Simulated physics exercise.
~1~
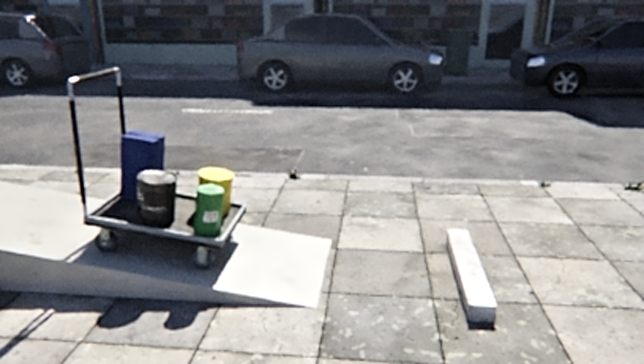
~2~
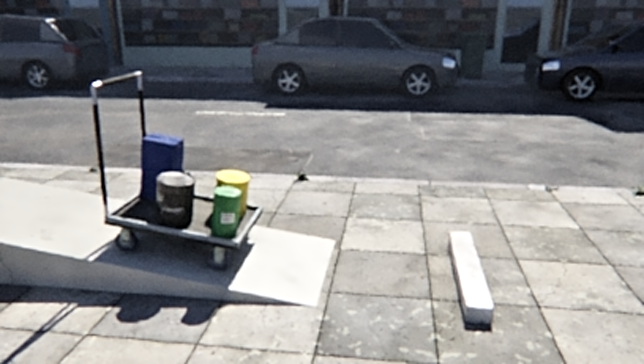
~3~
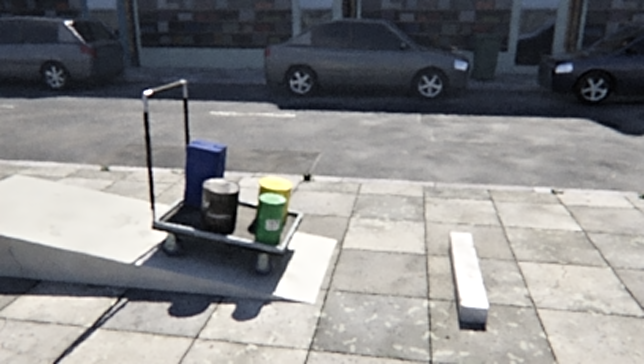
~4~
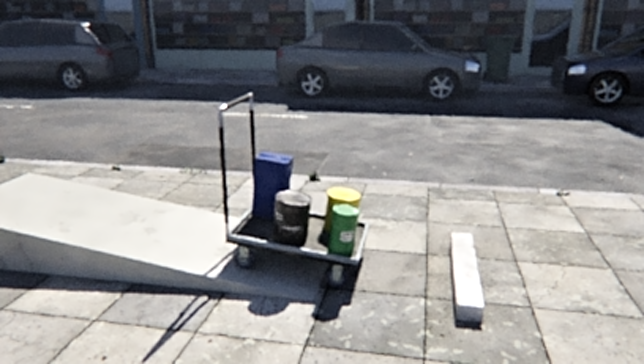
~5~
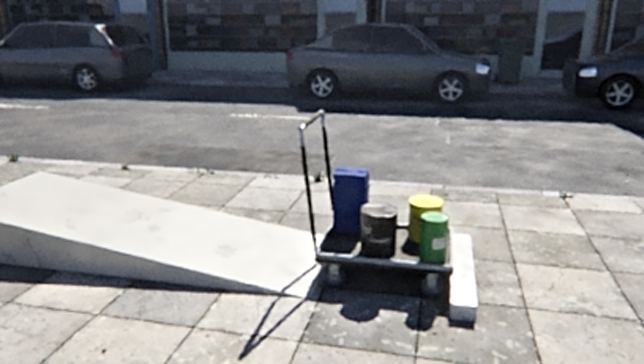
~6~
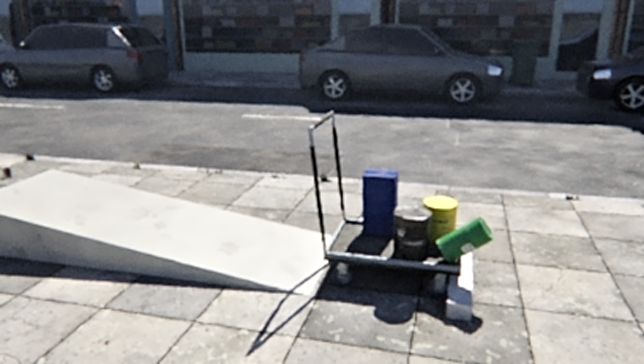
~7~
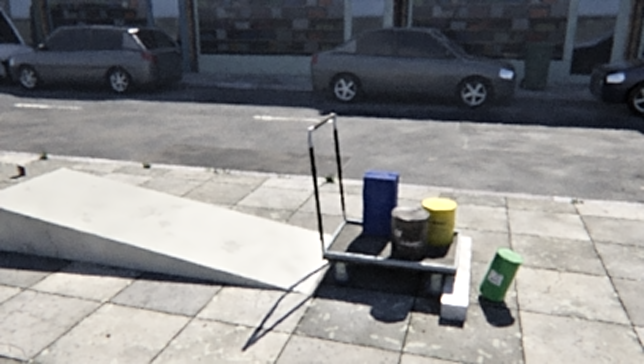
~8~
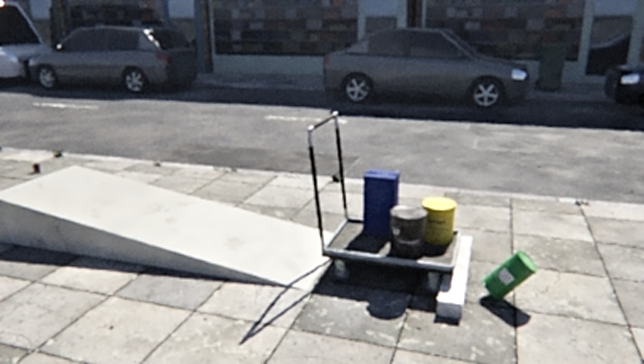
Paved street with parked cars, a loaded trolley rolling down a ramp into a kerb, its green canister toppling onto the paving.
